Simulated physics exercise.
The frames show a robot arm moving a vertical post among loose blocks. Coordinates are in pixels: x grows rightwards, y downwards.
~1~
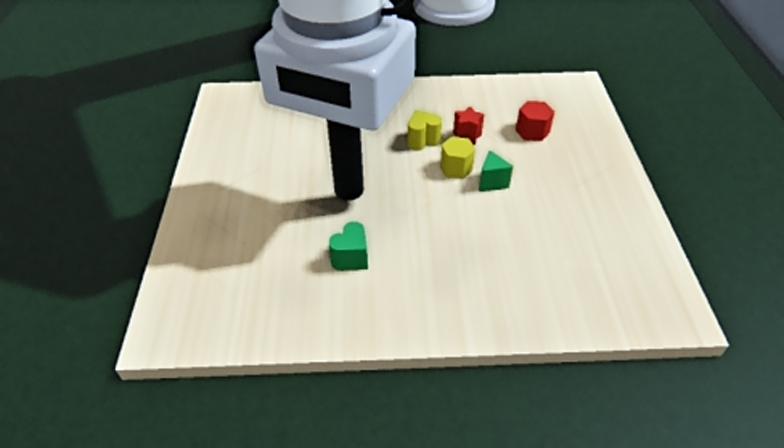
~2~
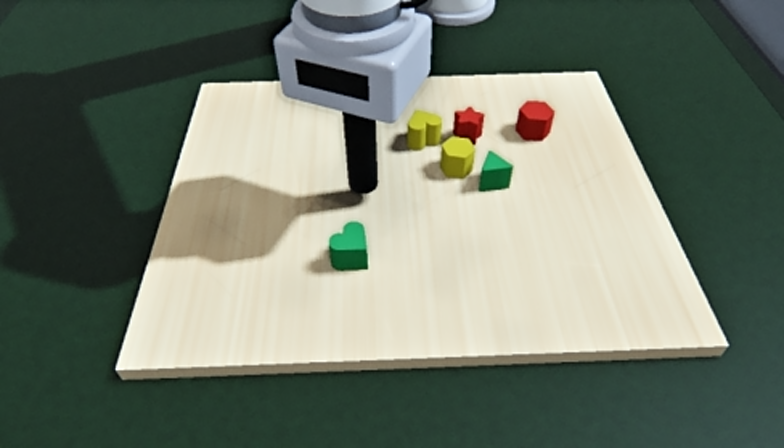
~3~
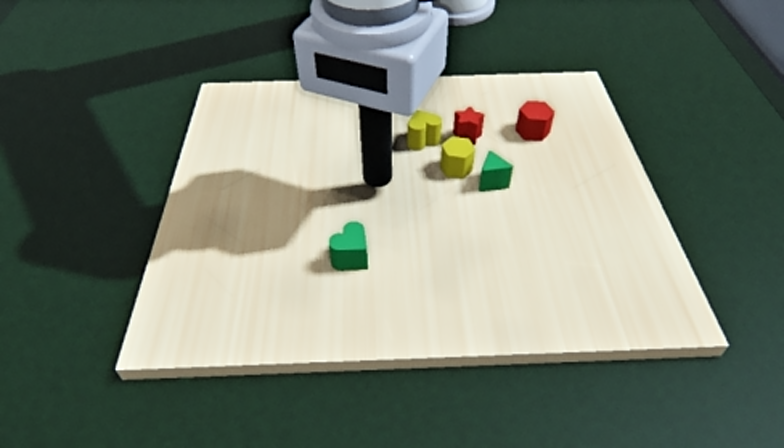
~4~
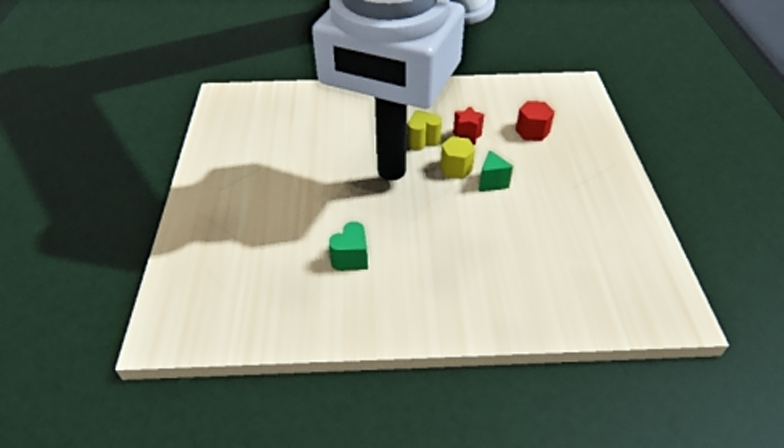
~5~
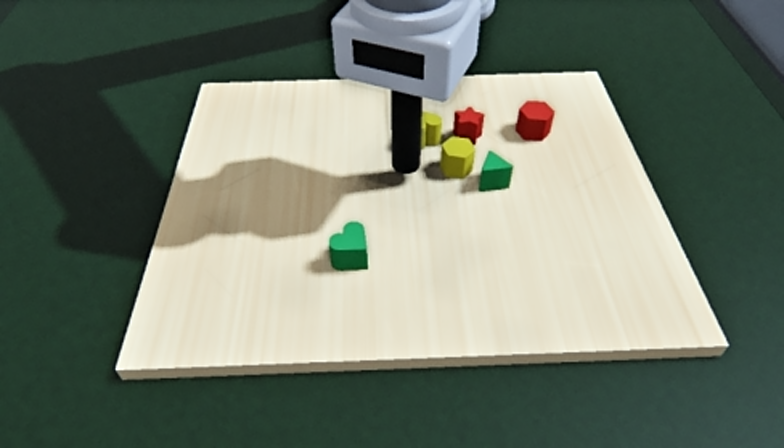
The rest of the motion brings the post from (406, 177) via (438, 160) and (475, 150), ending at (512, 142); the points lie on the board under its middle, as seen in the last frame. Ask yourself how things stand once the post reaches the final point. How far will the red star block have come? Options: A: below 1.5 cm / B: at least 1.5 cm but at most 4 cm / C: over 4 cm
The correct letter is A.
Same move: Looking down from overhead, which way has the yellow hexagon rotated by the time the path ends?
Looking down, my answer is that the yellow hexagon rotates clockwise.
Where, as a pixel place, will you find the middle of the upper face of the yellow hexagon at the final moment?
Most likely (497, 145).
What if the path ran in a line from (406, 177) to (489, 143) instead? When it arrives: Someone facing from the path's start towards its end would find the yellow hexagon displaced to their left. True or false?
It is false.
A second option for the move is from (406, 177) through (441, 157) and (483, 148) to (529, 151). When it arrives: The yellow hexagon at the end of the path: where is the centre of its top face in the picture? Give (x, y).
The yellow hexagon ends near (498, 145).
The first path, step by step. One third of the way, post (440, 149); yellow hexagon (469, 146), turned 25° clockwise.
Two thirds of the way, post (478, 139); yellow hexagon (496, 145), turned 90° clockwise; red star block (472, 113), turned 20° anticlockwise; green triangle (501, 165), turned 35° clockwise.
At the end, post (514, 131); yellow hexagon (497, 145), turned 95° clockwise; red star block (475, 112), turned 40° anticlockwise; green triangle (501, 165), turned 35° clockwise; red hexagon in place.
